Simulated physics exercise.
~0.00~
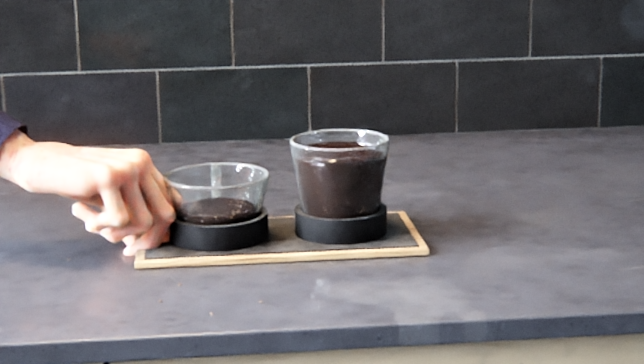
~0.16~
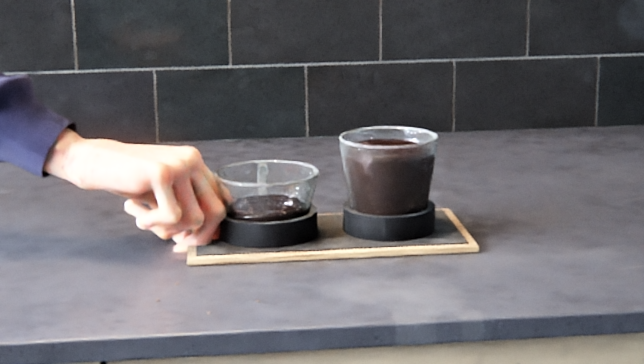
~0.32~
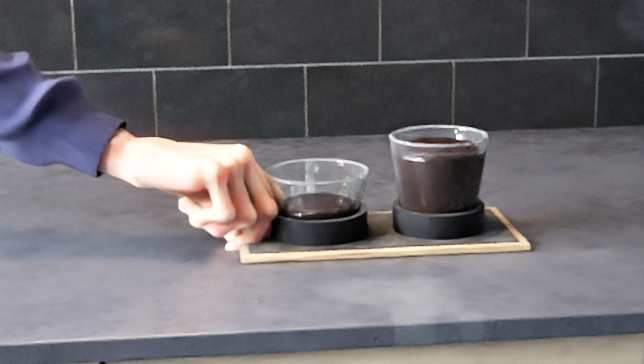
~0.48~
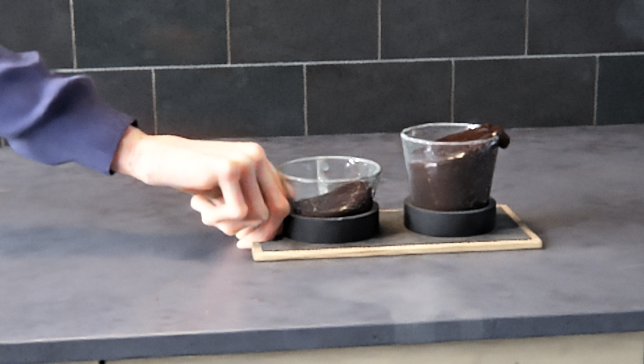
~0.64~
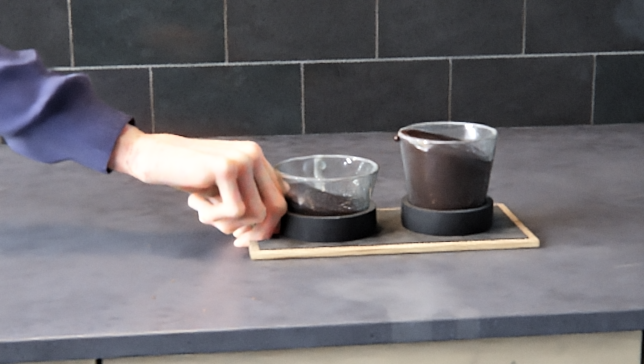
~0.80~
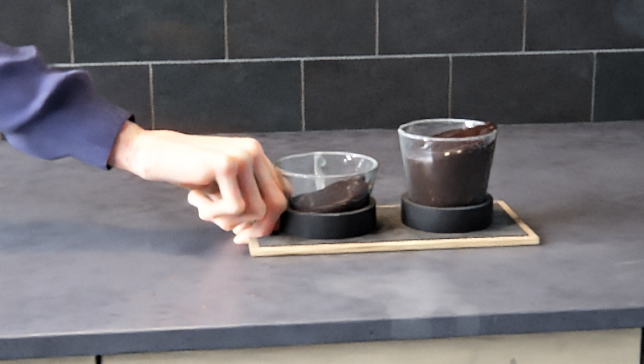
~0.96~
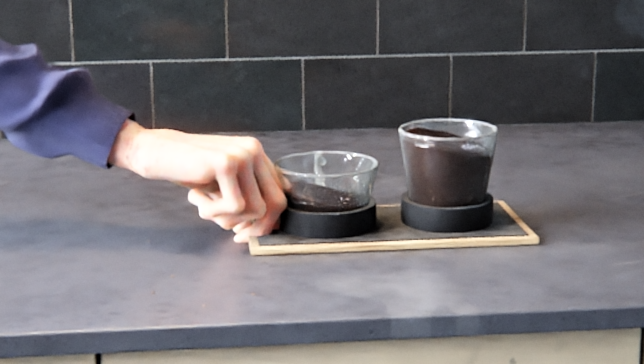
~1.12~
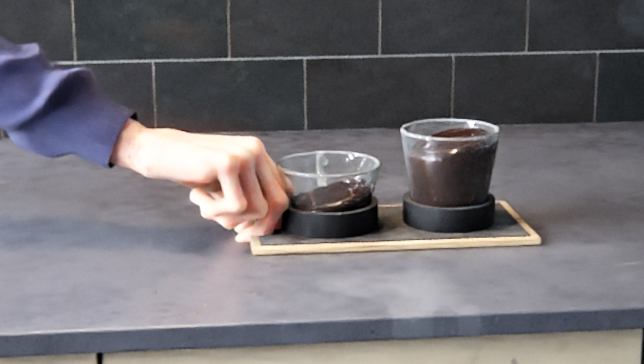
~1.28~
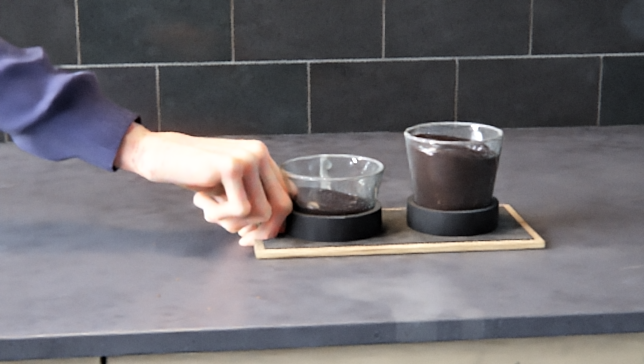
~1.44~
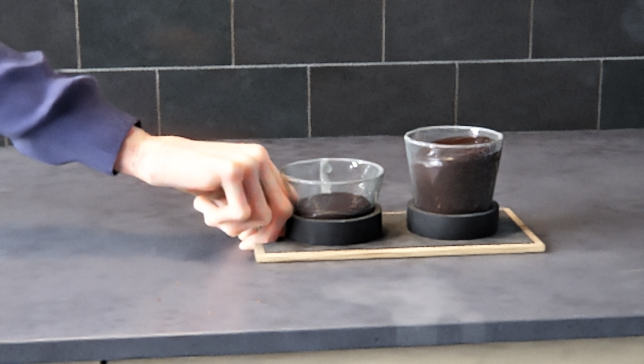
A hand slides a tray with two glasses of coffee right and stops, sloshing the dark liquid.
